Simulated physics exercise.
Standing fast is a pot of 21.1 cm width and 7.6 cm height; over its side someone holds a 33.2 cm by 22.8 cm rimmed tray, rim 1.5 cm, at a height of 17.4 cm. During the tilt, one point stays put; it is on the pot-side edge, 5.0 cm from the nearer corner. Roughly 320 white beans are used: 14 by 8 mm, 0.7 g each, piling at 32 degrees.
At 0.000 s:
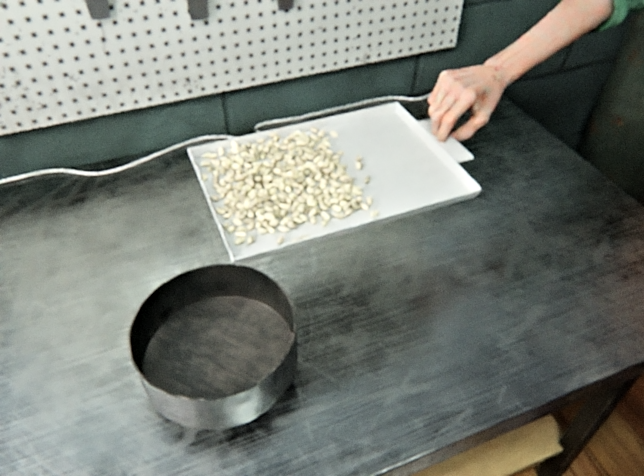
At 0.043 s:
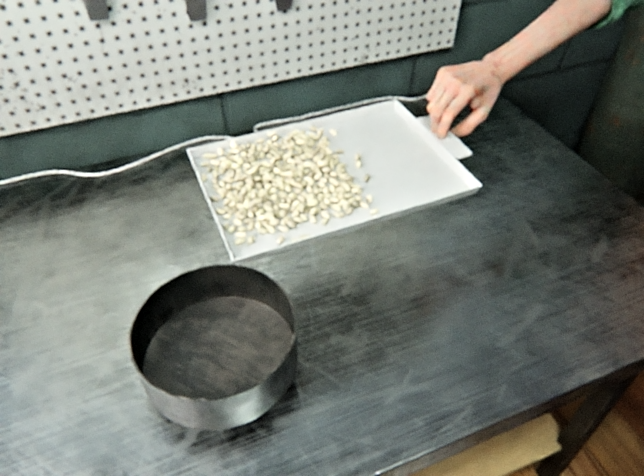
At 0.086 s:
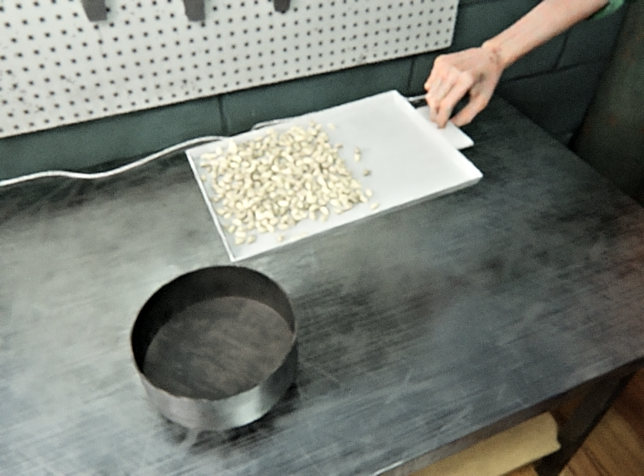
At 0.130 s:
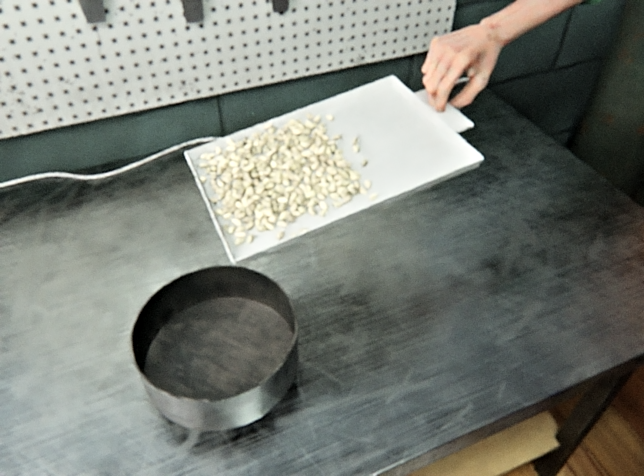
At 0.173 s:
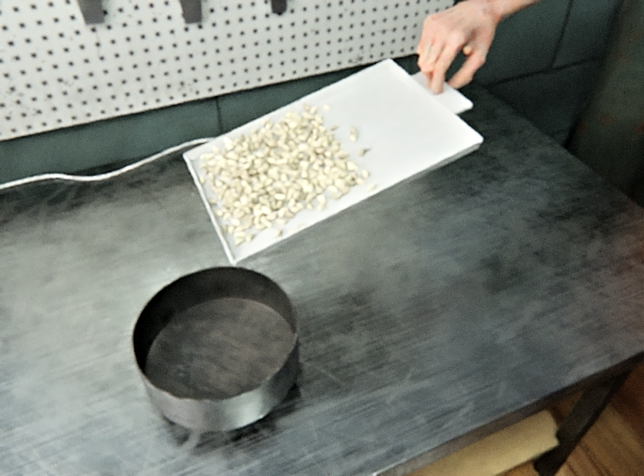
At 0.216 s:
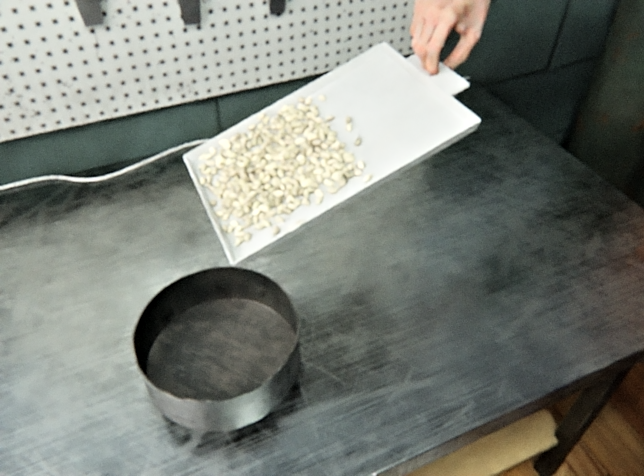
We see a hand holding the right end of a white tray with pale beans gathered on its left side, behind a dark round pot; the hand steadily raises that end, tilting the tray while the beans stay bunched.
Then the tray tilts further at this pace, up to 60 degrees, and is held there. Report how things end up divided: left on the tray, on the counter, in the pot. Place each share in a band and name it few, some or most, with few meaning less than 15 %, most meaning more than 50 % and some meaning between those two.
In the end: Tray some, counter some, pot some.
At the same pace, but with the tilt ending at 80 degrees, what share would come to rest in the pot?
In that case some 40 per cent.
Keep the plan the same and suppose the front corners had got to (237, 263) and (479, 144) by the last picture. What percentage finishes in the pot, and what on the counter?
Pot 60, counter 5.
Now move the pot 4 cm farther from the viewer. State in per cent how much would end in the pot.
About 35 %.
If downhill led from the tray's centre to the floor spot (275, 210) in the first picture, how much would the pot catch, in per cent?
Something like 70 in a hundred.
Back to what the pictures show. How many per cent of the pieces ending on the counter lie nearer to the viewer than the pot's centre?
0 %.
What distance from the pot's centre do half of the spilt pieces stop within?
That comes to near 20 cm.
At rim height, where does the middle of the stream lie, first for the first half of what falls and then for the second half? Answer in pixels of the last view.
I'd mark about (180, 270) for the first half and about (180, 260) for the second.
After 0.39 s, tilt 40 degrees; the tray holds 100 %, the pot 0 %.
After 0.51 s, tilt 55 degrees; the tray holds 100 %, the pot 0 %.
After 0.76 s, tilt 60 degrees; the tray holds 45 %, the pot 10 %.
At rest (2.0 s), tray 35 %, counter 40 %, pot 25 %.
